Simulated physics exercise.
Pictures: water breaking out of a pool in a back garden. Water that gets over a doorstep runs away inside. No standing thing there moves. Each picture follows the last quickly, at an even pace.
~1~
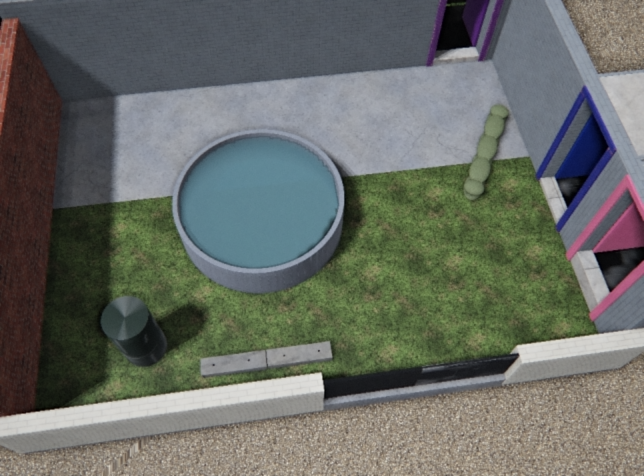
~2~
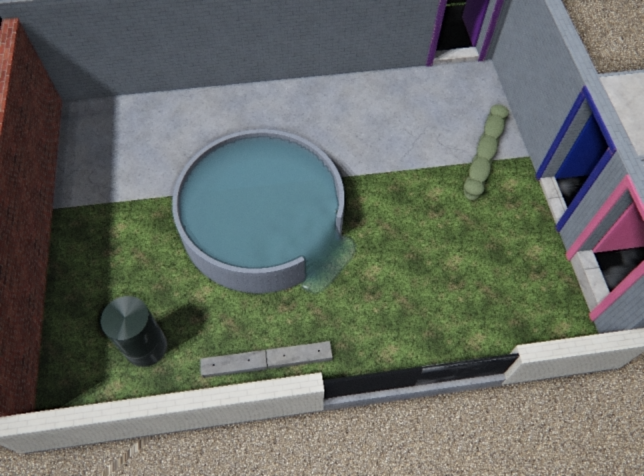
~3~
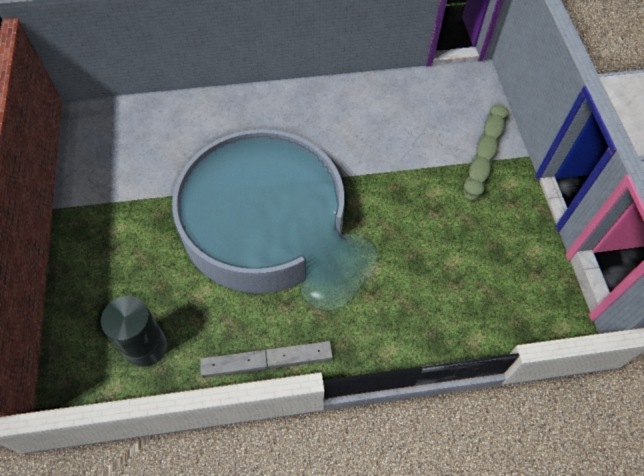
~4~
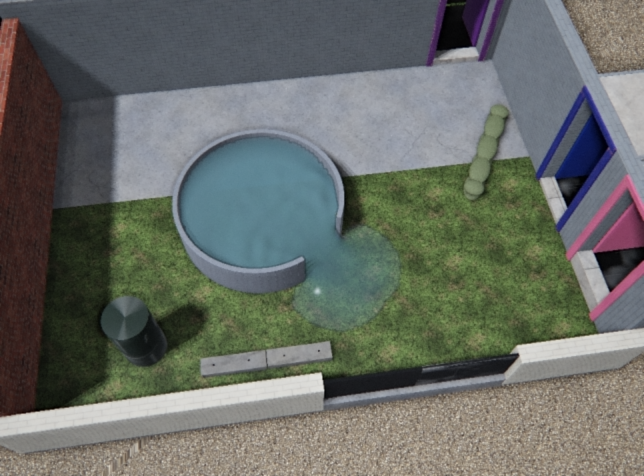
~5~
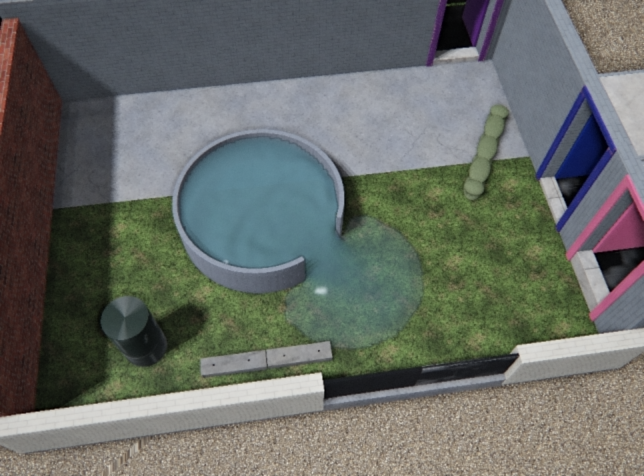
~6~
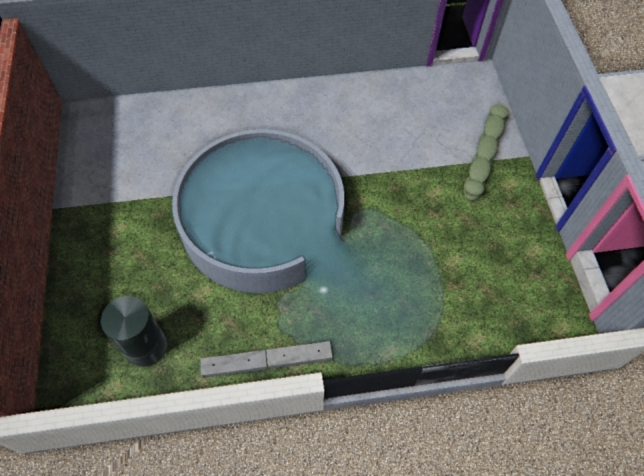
A round pool opens at its lower right side and water spreads across the grass.
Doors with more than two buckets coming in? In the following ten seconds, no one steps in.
At the end, the pink door will get two buckets at most, the purple door will get two buckets at most, the blue door will get more than two buckets.
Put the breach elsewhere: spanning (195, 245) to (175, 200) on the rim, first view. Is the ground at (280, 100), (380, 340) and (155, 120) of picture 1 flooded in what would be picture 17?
First unwetted, second unwetted, third unwetted.
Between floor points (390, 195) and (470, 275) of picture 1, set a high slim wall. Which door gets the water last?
The last is the purple-painted one.
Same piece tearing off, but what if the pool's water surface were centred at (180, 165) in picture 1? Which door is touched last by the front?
It's the purple-painted one.
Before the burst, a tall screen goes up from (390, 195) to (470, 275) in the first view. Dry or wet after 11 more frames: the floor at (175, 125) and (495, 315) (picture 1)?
Result by location - first parched, second soaked.
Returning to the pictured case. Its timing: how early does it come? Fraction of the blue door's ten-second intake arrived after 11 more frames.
My figure is 0 in a hundred.
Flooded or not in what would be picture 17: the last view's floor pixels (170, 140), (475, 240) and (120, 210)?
Lab note, in the order given: Unwetted, wet through, unwetted.
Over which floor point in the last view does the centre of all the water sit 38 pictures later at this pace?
The water's centre sits above (375, 251).
A moment on, water covers 15 % of the floor; the pink door not reached, the purple door not reached, the blue door not reached.
Next, water covers 25 % of the floor; the pink door not reached, the purple door not reached, the blue door not reached.
Then, water covers 35 % of the floor; the pink door wet at the sill, nothing in, the purple door not reached, the blue door wet at the sill, nothing in.
Later, water covers 50 % of the floor; the pink door wet at the sill, nothing in, the purple door wet at the sill, nothing in, the blue door over two buckets in.
In the end, water covers 75 % of the floor; the pink door wet at the sill, nothing in, the purple door wet at the sill, nothing in, the blue door far over two buckets in.
